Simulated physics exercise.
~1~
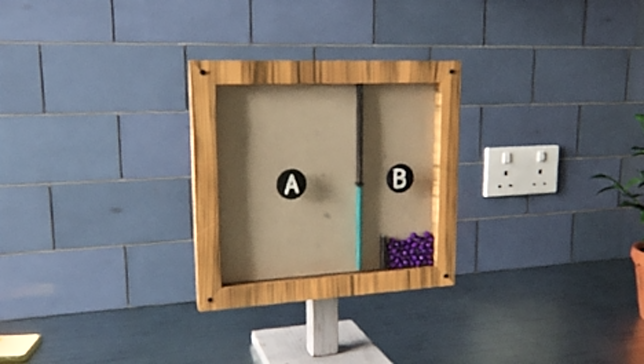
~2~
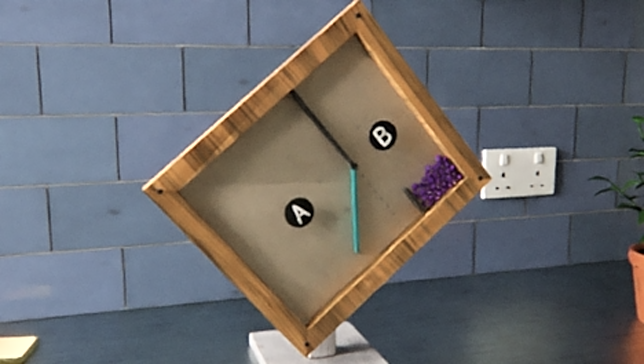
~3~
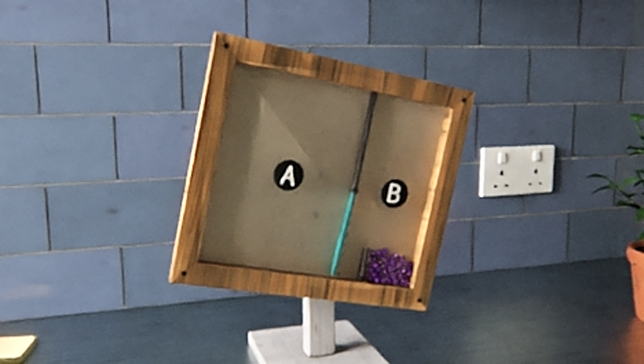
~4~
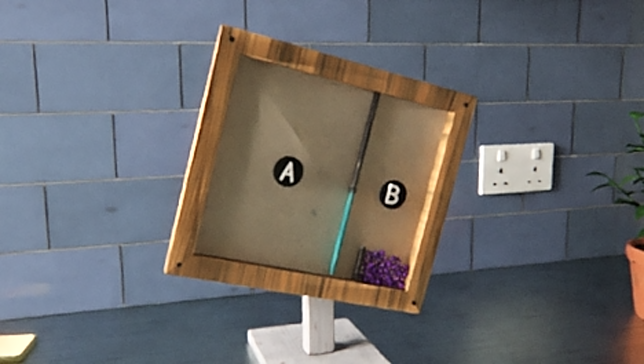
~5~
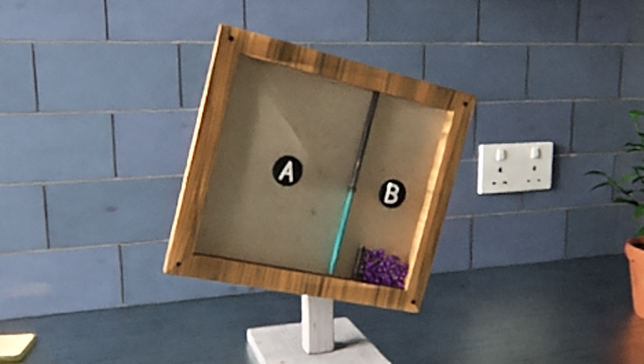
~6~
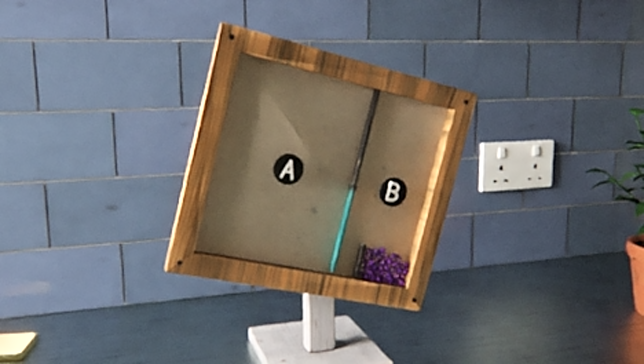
A wooden-framed box turns anticlockwise, swings back clockwise and stops tilted, its purple beads still in B.
